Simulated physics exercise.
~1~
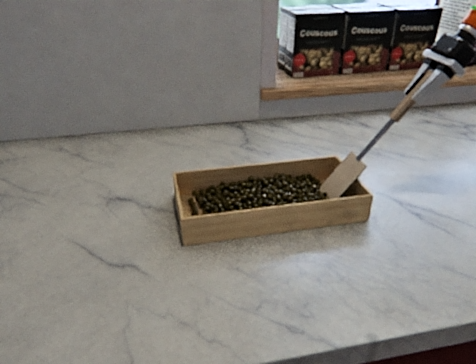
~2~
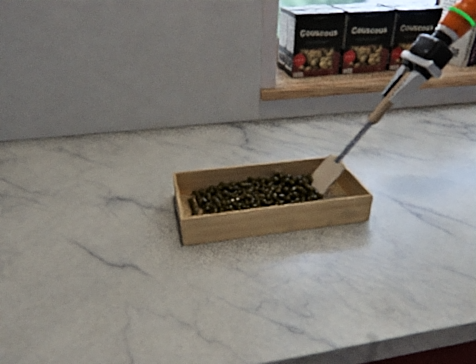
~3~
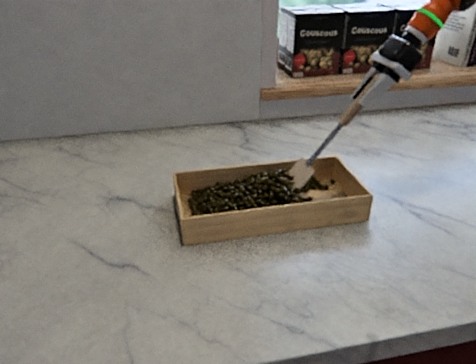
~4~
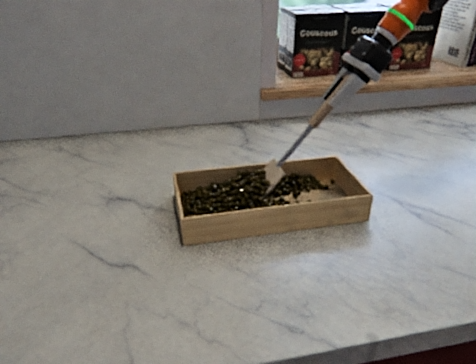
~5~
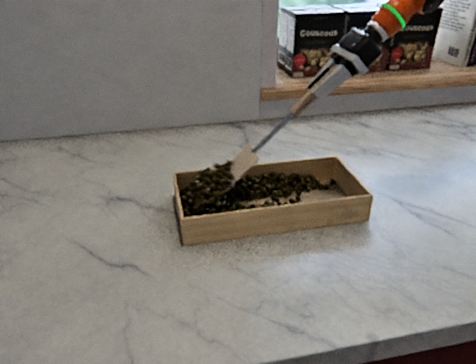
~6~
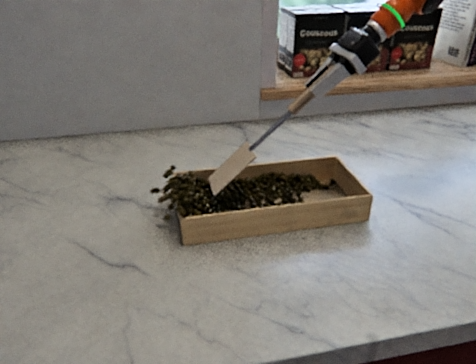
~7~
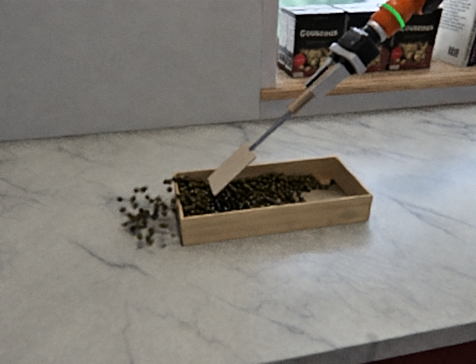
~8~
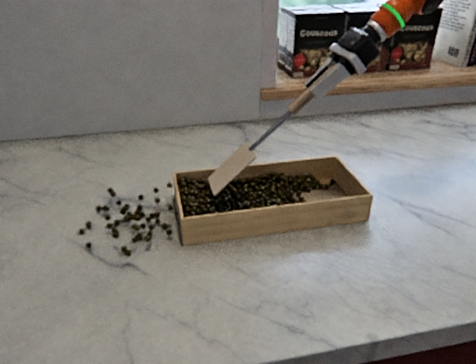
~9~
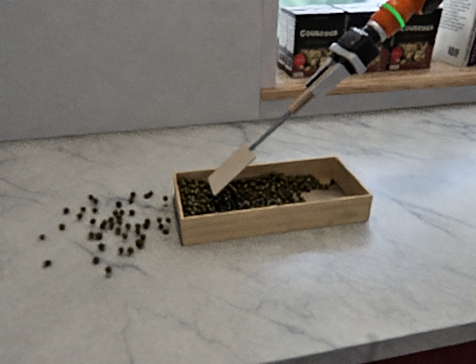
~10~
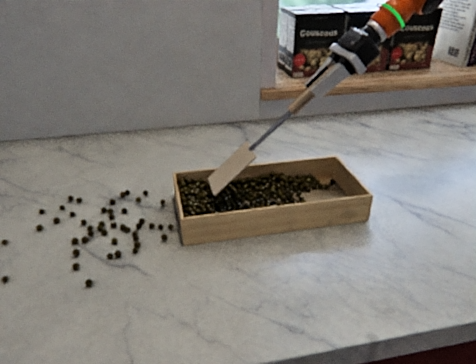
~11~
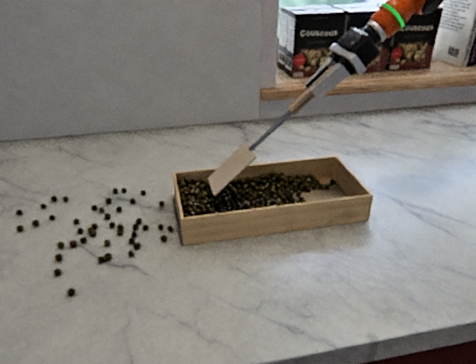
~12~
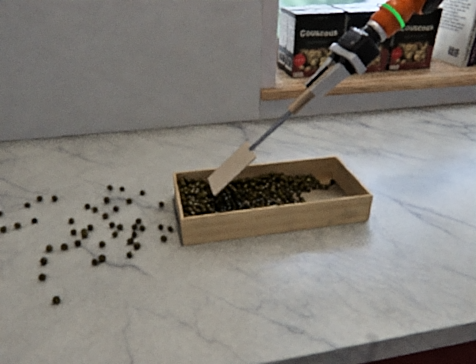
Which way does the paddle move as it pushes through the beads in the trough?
The paddle moves to the left, pushing beads toward the left end of the trough.
